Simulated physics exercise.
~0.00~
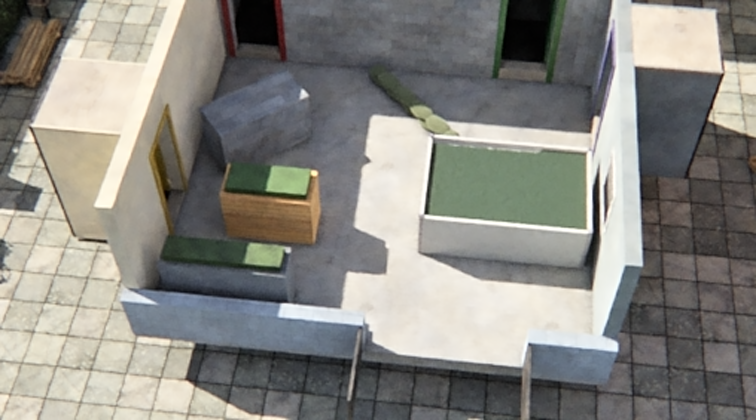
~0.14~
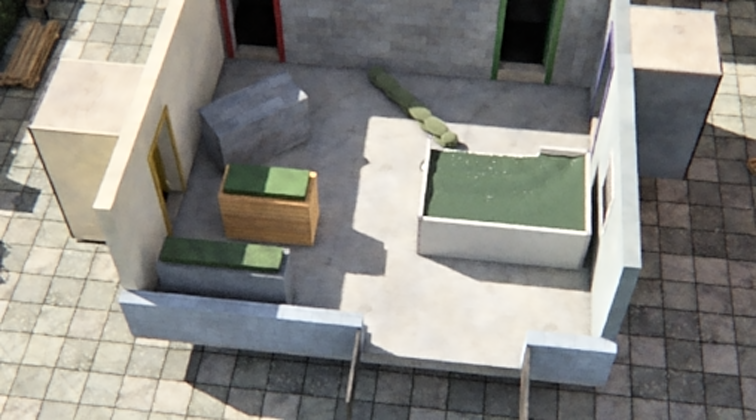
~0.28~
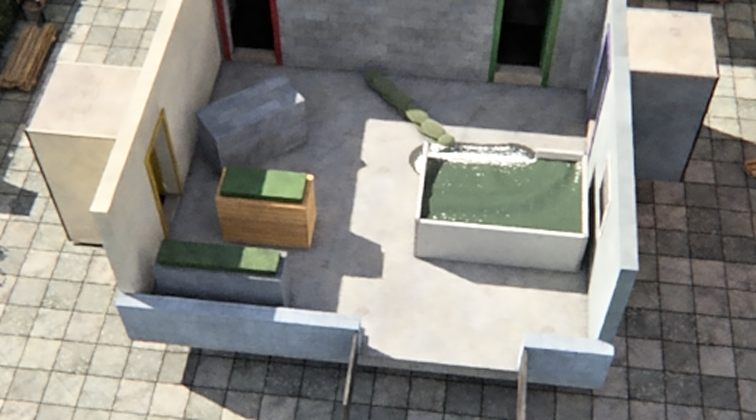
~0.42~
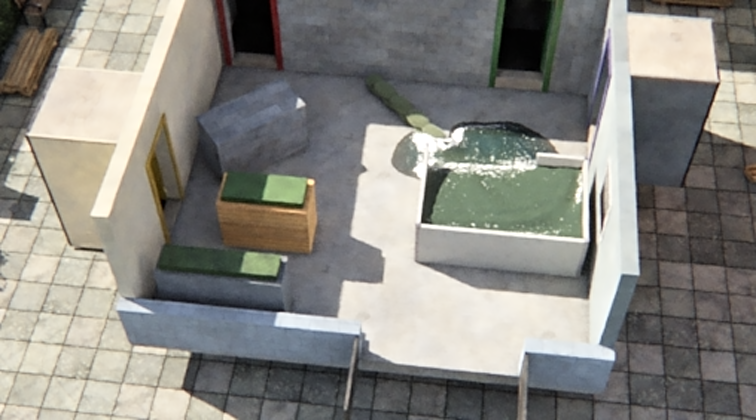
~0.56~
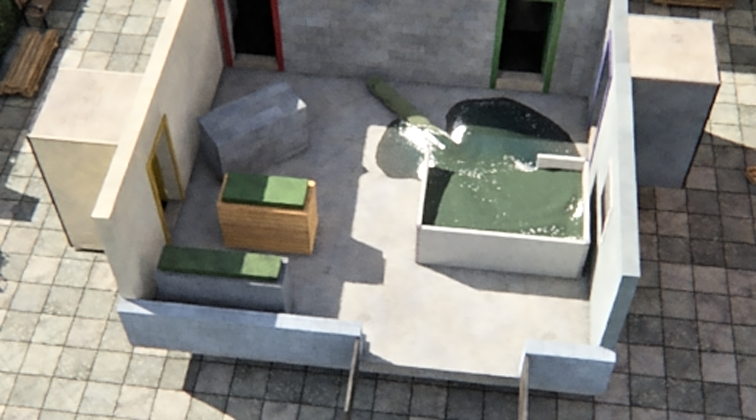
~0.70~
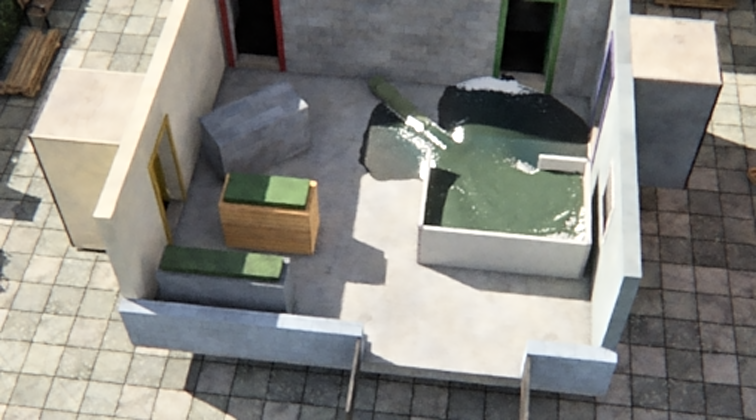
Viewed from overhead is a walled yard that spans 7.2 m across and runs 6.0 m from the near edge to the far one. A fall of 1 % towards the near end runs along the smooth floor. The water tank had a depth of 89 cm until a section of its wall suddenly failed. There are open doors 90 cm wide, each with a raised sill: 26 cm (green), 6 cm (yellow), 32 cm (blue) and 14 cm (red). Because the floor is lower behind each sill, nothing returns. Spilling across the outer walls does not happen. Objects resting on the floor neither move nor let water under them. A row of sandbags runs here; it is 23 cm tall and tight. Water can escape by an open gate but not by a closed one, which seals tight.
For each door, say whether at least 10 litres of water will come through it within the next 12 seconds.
In the end the green door tops the limit; the yellow door tops the limit; the blue door never tops the limit; the red door tops the limit.
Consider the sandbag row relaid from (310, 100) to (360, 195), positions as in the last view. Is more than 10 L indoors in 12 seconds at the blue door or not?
Against that limit: Blue below.
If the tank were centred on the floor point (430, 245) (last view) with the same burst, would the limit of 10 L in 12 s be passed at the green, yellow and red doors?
Measured against that limit, green comes out short of it, yellow beyond it and red beyond it.
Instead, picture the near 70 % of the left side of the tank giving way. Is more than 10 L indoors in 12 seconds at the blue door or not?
Blue: Falls short.
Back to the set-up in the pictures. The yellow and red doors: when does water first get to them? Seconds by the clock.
Yellow: 3.4 s; red: 1.6 s.
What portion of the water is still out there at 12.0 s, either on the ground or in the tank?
I'd say close to 88 percent is still there.
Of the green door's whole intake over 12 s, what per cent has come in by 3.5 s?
By then it's near 95% of the total.
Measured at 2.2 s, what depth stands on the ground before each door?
Depths in centimetres - green: 42, yellow: 0, blue: 19, red: 14.
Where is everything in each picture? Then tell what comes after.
The first picture shows the water tank at (507, 185) is whole and still, 89 cm deep.
In the second picture, water pours out on the water tank's far side and has run 1.1 m, to (423, 169); typically 12 cm deep outside, 89 cm at the water tank's back.
In the third picture, the front is at (416, 155), 1.3 m from the gap on the water tank's far side; 1.5 m2 of floor is under water; 88 cm left at the back of the water tank.
In the fourth picture, water pours out on the water tank's far side and has run 1.7 m, to (409, 137); typically 15 cm deep outside, 79 cm at the water tank's back.
In the fifth picture, water pours out on the water tank's far side and has run 2.2 m, to (510, 103); typically 10 cm deep outside, 78 cm at the water tank's back.
In the sixth picture, the front is at (544, 94), 2.7 m from the gap on the water tank's far side; 7.7 m2 of floor is under water; 74 cm left at the back of the water tank.
After 1.4 s water covers 30 % of the floor and is deepest (54 cm) near (481, 89); green door 49 cm at the sill, 71 L in, yellow door not reached, blue door 9 cm at the sill, 0 L in, red door not reached.
After 2.2 s water covers 40 % of the floor and is deepest (52 cm) near (585, 98); green door 42 cm at the sill, 168 L in, yellow door not reached, blue door 19 cm at the sill, 0 L in, red door 14 cm at the sill, 0 L in.
After 3.5 s water covers 55 % of the floor and is deepest (37 cm) near (585, 185); green door 28 cm at the sill, 208 L in, yellow door 4 cm at the sill, 0 L in, blue door 21 cm at the sill, 0 L in, red door 22 cm at the sill, 32 L in.
After 7.0 s water covers 80 % of the floor and is deepest (23 cm) near (575, 192); green door 16 cm at the sill, 216 L in, yellow door 8 cm at the sill, 1 L in, blue door 21 cm at the sill, 0 L in, red door 15 cm at the sill, 67 L in.
After 12.0 s water covers 95 % of the floor and is deepest (20 cm) near (564, 183); green door 16 cm at the sill, 216 L in, yellow door 7 cm at the sill, 63 L in, blue door 19 cm at the sill, 0 L in, red door 7 cm at the sill, 68 L in.
